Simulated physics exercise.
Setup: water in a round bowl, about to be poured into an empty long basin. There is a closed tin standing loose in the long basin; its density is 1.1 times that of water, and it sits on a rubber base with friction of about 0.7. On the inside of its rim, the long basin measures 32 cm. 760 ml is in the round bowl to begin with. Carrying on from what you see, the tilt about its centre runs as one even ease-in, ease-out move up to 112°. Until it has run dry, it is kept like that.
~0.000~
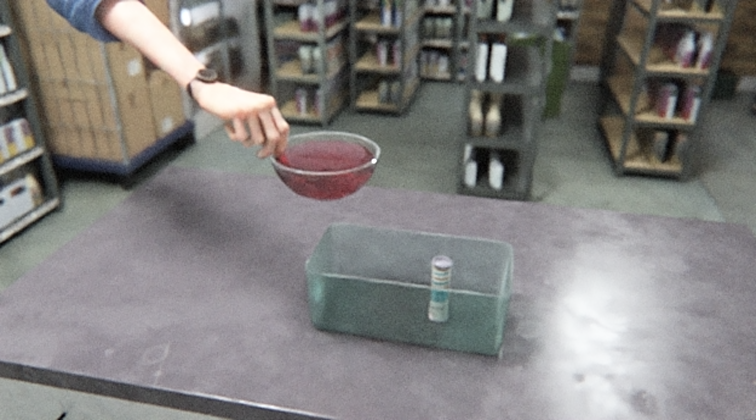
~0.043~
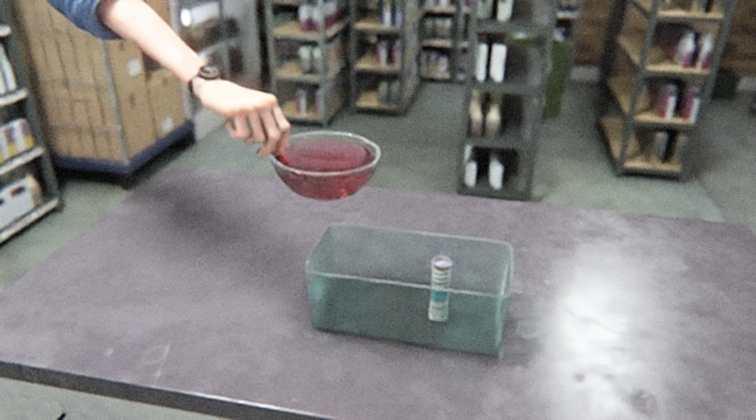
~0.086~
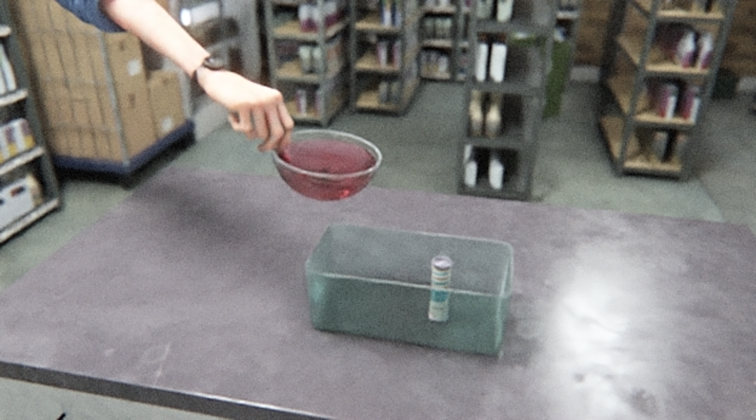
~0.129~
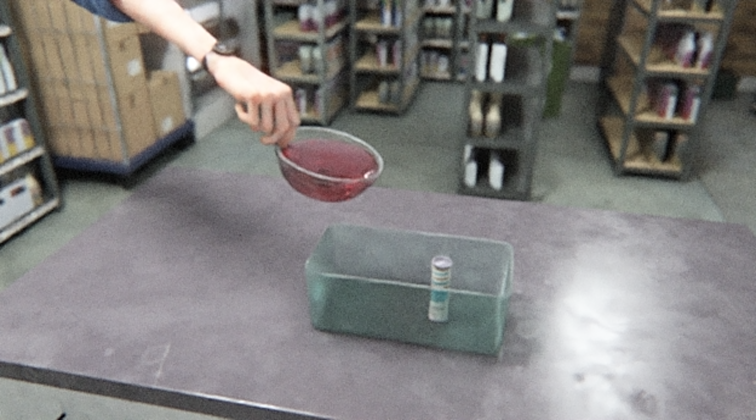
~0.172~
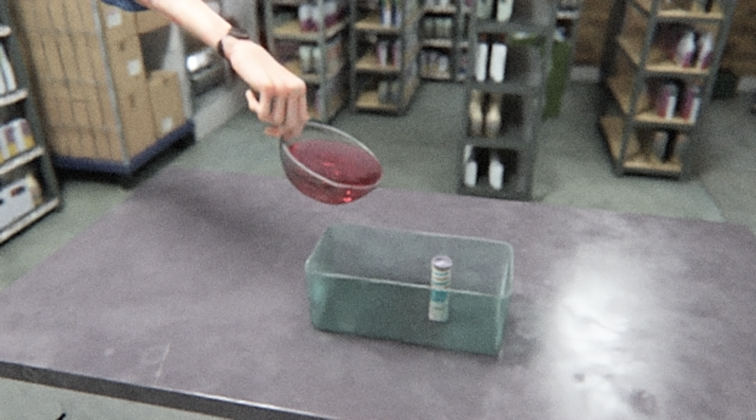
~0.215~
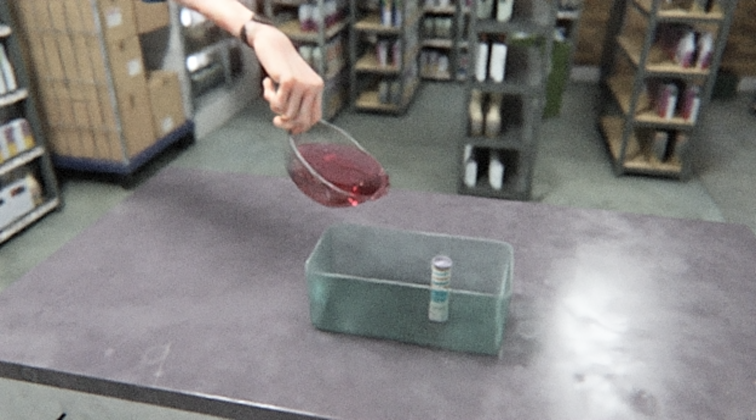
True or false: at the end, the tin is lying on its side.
True.
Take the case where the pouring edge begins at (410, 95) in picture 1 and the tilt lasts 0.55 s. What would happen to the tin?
Then the tin remains standing.
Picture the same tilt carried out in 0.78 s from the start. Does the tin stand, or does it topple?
It stays steady, then.
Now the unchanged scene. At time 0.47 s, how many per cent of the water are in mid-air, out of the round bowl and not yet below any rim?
Estimate: About 20 % of all of it.
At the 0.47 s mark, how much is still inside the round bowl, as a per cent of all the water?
Still held: Roughly 1 % of the total.
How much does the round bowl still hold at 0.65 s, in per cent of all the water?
0 %.
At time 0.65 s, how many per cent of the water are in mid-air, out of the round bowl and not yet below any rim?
Some 7 % is up in the air.
After 0.47 s the tilt is 106° and 1 per cent is still to pour; the tin stands where it began.
After 0.65 s the tilt is 112° and 0 per cent is still to pour; the tin stands where it began.
After 0.84 s the tilt is 112° and 0 per cent is still to pour; the tin leans 19°.
After 1.05 s the tilt is 112° and 0 per cent is still to pour; the tin lies on its side.
In the end the tin lies on its side.
